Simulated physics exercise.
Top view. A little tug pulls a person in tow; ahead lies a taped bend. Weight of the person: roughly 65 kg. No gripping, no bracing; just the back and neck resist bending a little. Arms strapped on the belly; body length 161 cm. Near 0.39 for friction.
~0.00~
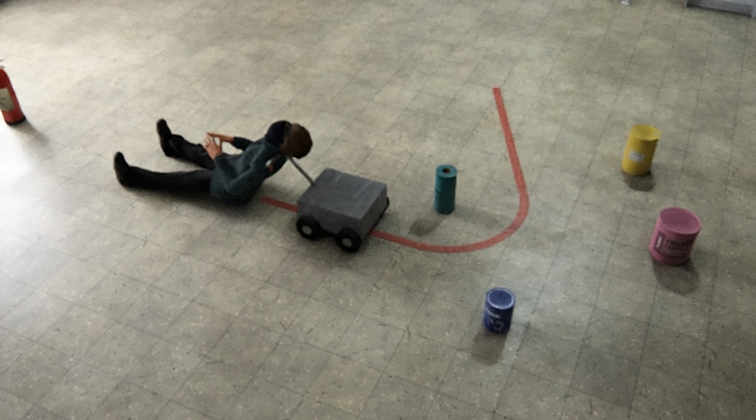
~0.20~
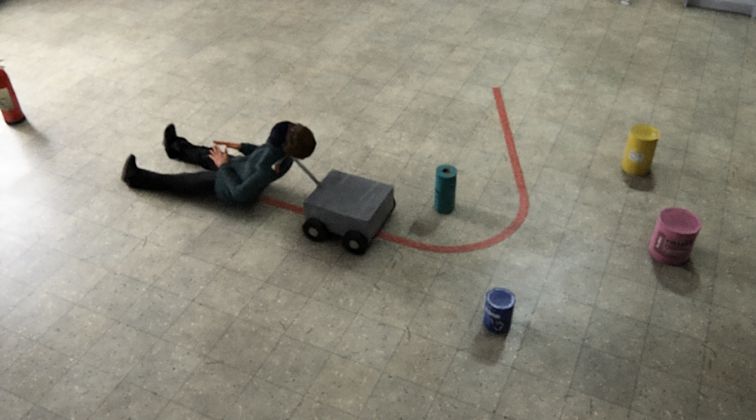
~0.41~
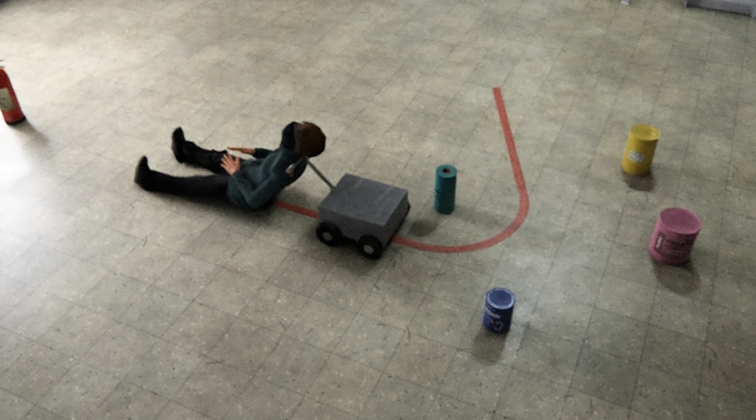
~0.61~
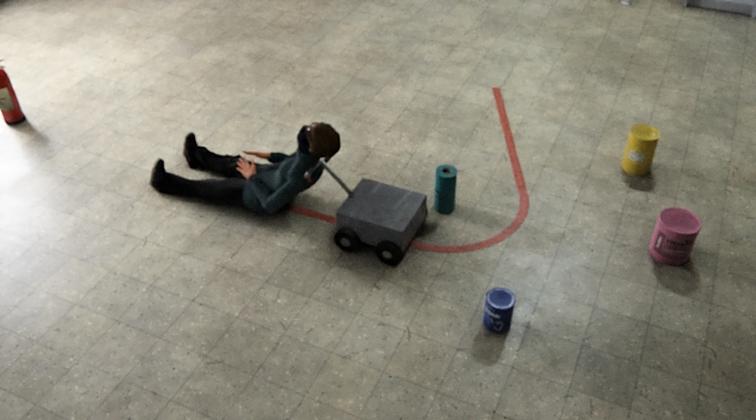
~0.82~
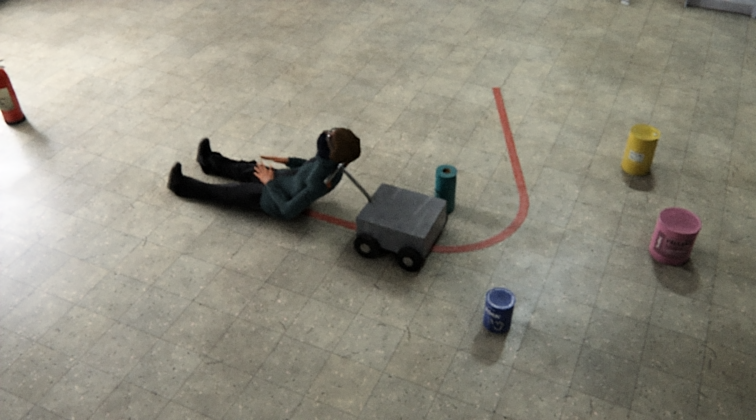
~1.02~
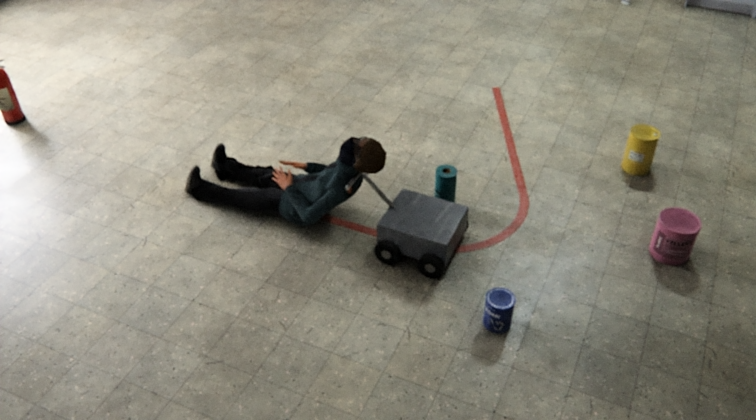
A worn, tiled floor in an indoor space is seen from high above at an angle, with the camera still. A red extinguisher stands at the far left, and a teal post sits inside a curved red line, with blue, pink and yellow containers to the right. A small grey wheeled tug rolls right along the line, slowly dragging a dark-clothed, reclining person headfirst, legs trailing.
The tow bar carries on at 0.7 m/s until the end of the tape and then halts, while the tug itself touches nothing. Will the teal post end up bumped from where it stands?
Watch, it's getting shunted.
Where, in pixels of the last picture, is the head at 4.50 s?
It sits near (515, 45), give or take.
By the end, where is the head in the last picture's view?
Around (503, 17).
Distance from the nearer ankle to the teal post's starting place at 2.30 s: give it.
Around 80 centimetres.
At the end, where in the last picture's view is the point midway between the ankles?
(492, 160).
After 2.30 s the teal post is where it stood, near (445, 189) in the last picture's view; the nearer ankle is 81 cm from that spot.
After 3.00 s the teal post is where it stood, near (445, 189) in the last picture's view; the nearer ankle is 54 cm from that spot.
After 3.80 s the teal post is 19 cm from where it stood, near (450, 173) in the last picture's view; the nearer ankle is 27 cm from that spot.
After 4.50 s the teal post is 28 cm from where it stood, near (448, 164) in the last picture's view; the blue can where it stood; the nearer ankle is 10 cm from that spot.
After 5.4 s, teal post gets knocked; pink bucket stays put; yellow bin stays put; blue can stays put.
